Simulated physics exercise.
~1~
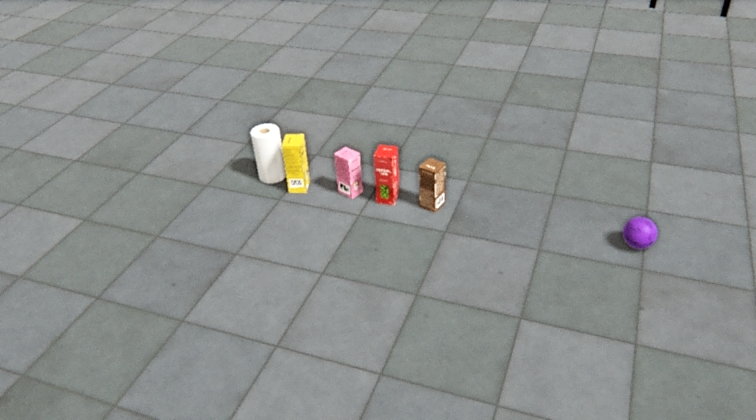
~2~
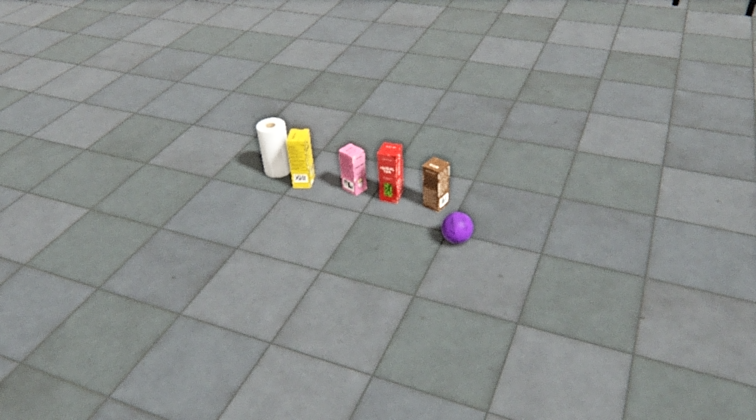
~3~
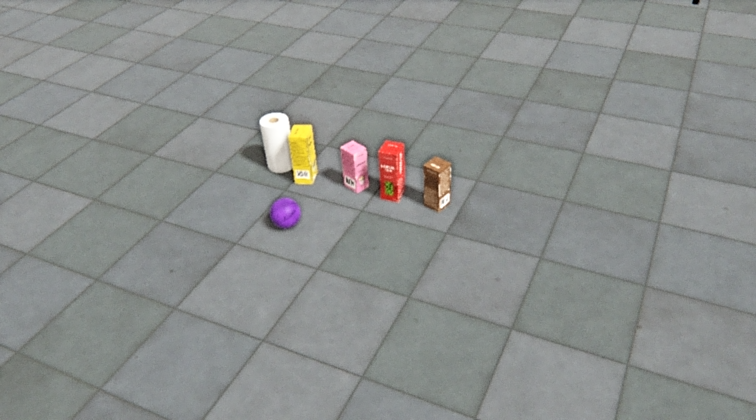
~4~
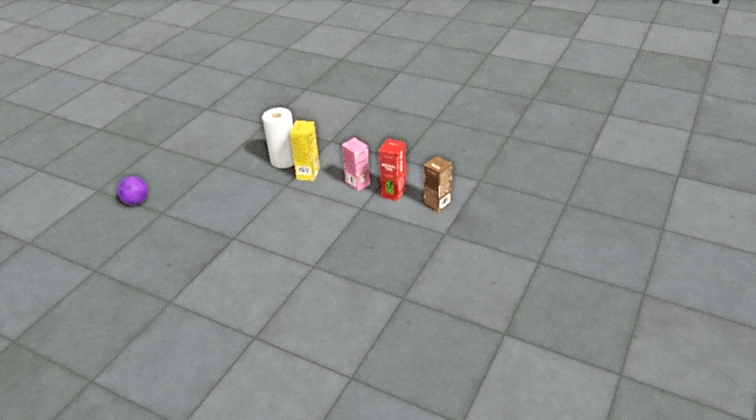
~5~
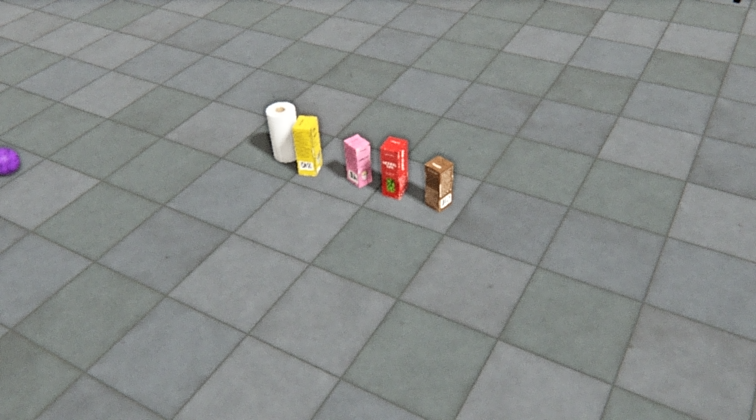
To begin with, a purple ball is at the right on a grey tiled floor, while a white roll and yellow, pink, red and brown cartons stand in a loose row near the middle. The ball rolls left and comes close in front of the brown carton. It carries on past the red and pink cartons until it is just in front of the yellow one. Then it moves clear of the row on the left, as the view drifts slightly. Finally, the ball is slipping out at the left edge, and all five items remain upright.
